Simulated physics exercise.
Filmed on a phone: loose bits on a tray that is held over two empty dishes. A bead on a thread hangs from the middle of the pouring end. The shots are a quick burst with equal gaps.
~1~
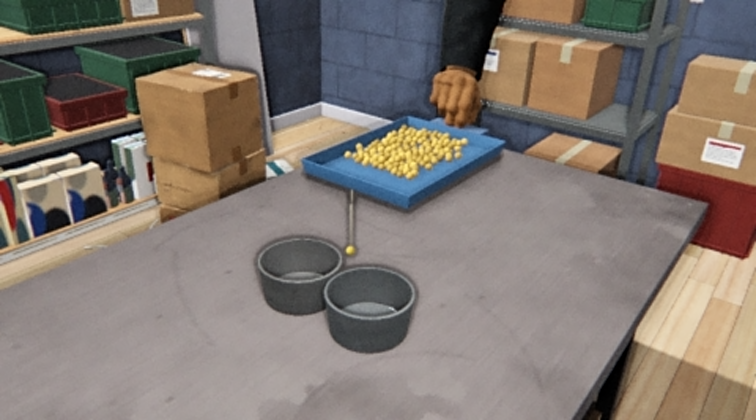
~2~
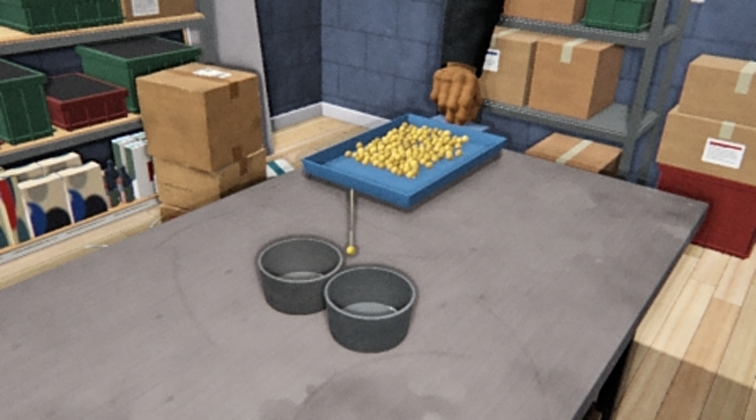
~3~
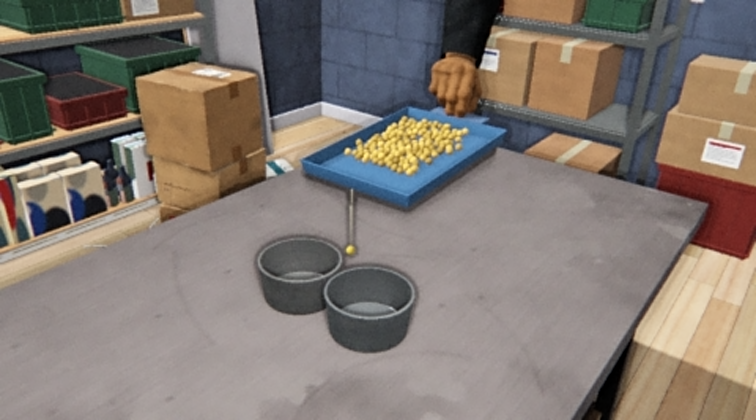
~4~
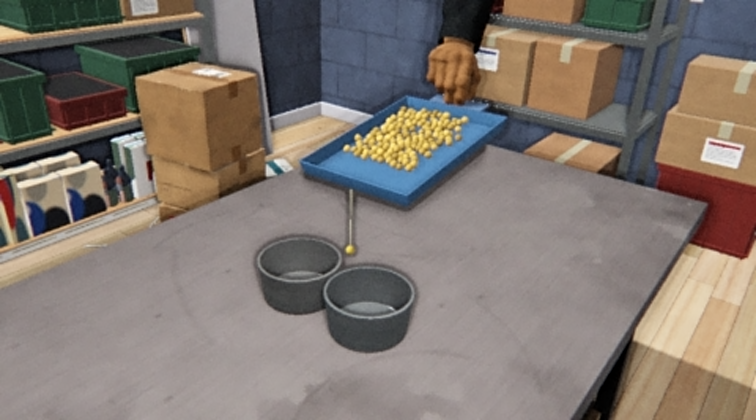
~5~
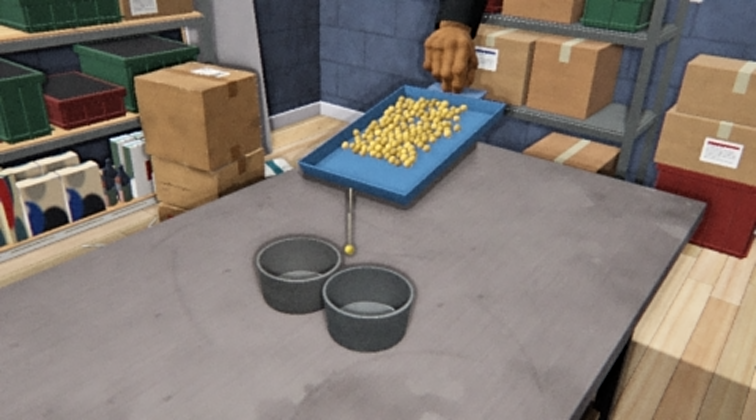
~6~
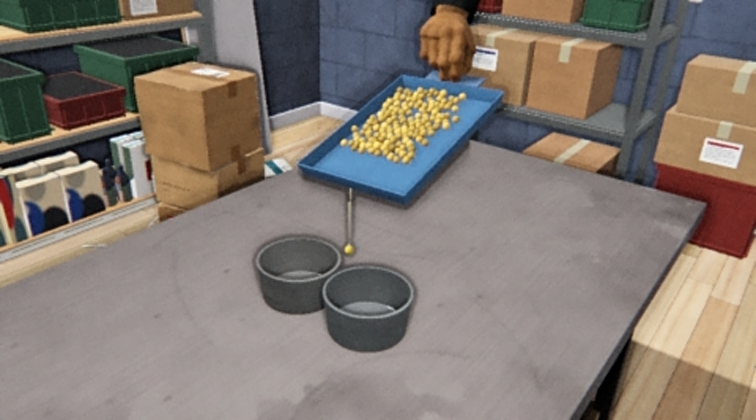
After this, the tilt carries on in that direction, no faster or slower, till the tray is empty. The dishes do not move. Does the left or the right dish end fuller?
It favours the left dish.
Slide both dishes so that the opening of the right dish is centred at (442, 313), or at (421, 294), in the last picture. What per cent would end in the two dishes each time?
About 10 and 20 per cent.
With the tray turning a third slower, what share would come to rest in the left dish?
Close to 70 per cent.
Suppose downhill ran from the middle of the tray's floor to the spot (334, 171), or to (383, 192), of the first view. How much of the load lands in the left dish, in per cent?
First some 60, then 10 per cent.
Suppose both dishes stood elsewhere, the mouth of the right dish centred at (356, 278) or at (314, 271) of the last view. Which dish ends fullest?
At the first place the left-hand dish, at the second the right one.
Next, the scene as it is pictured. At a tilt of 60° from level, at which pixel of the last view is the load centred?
Roughly at (340, 157).
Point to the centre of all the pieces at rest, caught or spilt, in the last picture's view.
Near (295, 292).
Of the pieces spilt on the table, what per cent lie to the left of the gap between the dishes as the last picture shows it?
Close to 100 per cent.
Soon, tray tipped steeply; nearly all on the tray; a stray few in the air.
A while on, tray tipped right over; nearly all on the tray; a small part in the left dish.
Towards the end, tray tipped past a quarter turn; a small part in the right dish; most in the left dish; a small part outside both.
Finally, tray tipped past a quarter turn; a small part in the right dish; most in the left dish; a small part outside both.
